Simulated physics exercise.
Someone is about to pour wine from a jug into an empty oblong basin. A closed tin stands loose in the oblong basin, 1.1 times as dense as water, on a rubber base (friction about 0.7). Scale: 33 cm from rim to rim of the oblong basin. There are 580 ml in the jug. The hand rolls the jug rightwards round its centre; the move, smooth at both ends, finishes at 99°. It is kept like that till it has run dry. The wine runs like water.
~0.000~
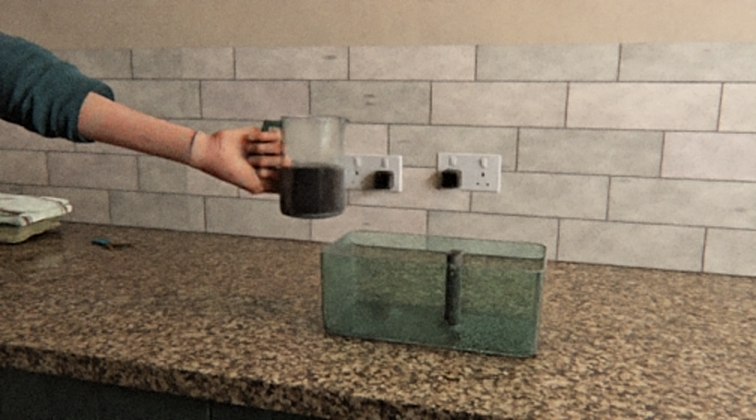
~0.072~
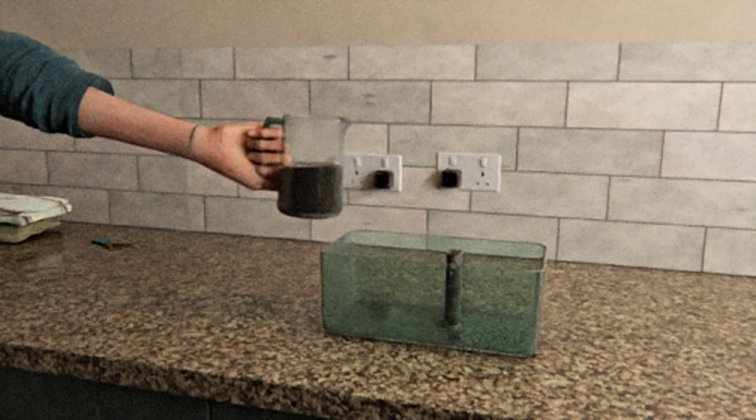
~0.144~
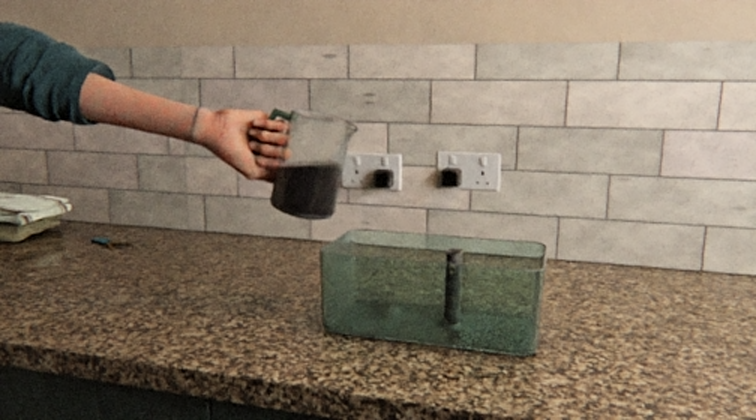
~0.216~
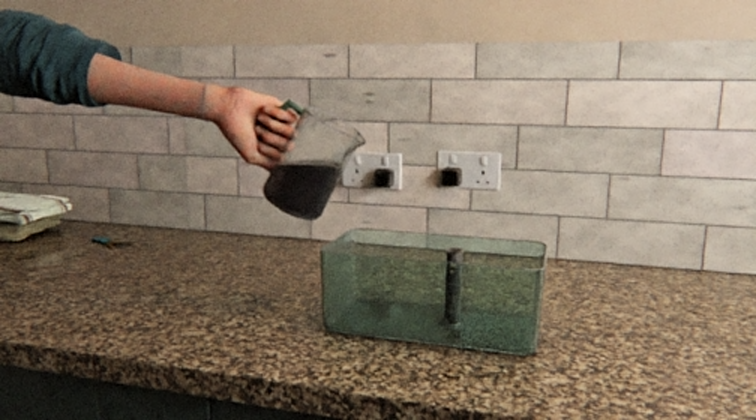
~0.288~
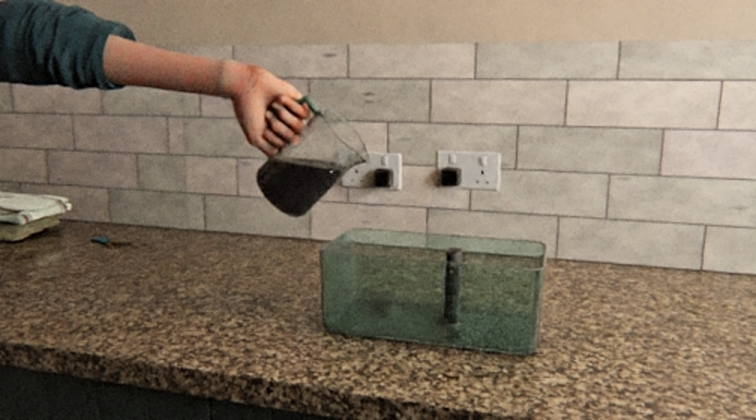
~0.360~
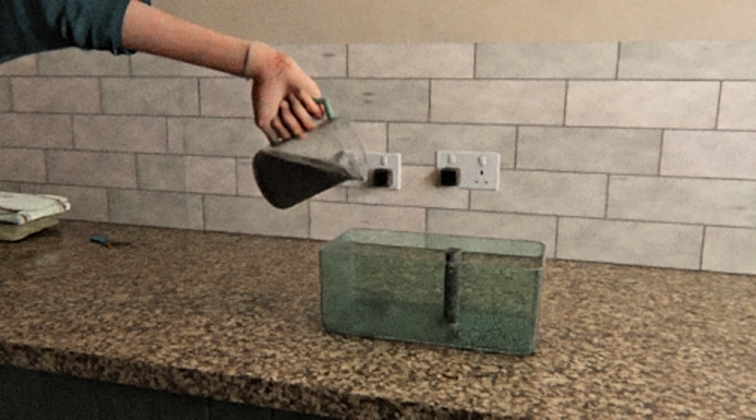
A hand held a glass jug of dark wine above an empty oblong basin with a dark tin standing in it, then smoothly rolled the jug far over to the right, the wine sliding towards its rim.
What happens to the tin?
The tin stays up.
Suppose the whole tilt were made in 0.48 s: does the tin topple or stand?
The tin keeps standing.
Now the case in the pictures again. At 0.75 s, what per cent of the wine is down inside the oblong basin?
Some 46 per cent.
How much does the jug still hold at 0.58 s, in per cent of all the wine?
Near 76 in a hundred.
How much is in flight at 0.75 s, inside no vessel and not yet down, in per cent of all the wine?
About 18 per cent.
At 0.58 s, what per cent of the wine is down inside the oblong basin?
About 7 per cent.
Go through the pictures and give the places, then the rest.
In the first frame, it leans 0°; its right rim is at (349, 119); the wine meets the walls at (286, 165) and (341, 167); the oblong basin's rim runs from (336, 242) to (545, 259); the tin's top is at (455, 255).
In the second frame, it leans 3°; its right rim is at (351, 121); the wine meets the walls at (286, 165) and (341, 166).
In the third frame, it leans 13°; its right rim is at (358, 129); the wine meets the walls at (283, 166) and (341, 165).
In the fourth frame, it leans 28°; its right rim is at (366, 142); the wine meets the walls at (277, 168) and (342, 166).
In the fifth frame, it leans 46°; its right rim is at (369, 161); the wine meets the walls at (267, 164) and (345, 168).
In the sixth frame, it leans 65°; its right rim is at (366, 181); the wine meets the walls at (262, 151) and (351, 173).
Then, 0.58 s in, the tilt is 99° and 75 per cent is still to pour; the tin stands where it began.
Then, 0.75 s in, the tilt is 99° and 37 per cent is still to pour; the tin stands where it began.
Then, 0.92 s in, the tilt is 99° and 18 per cent is still to pour; the tin stands where it began.
Then, 1.10 s in, the tilt is 99° and 8 per cent is still to pour; the tin stands where it began.
Finally, the tin stands where it began.
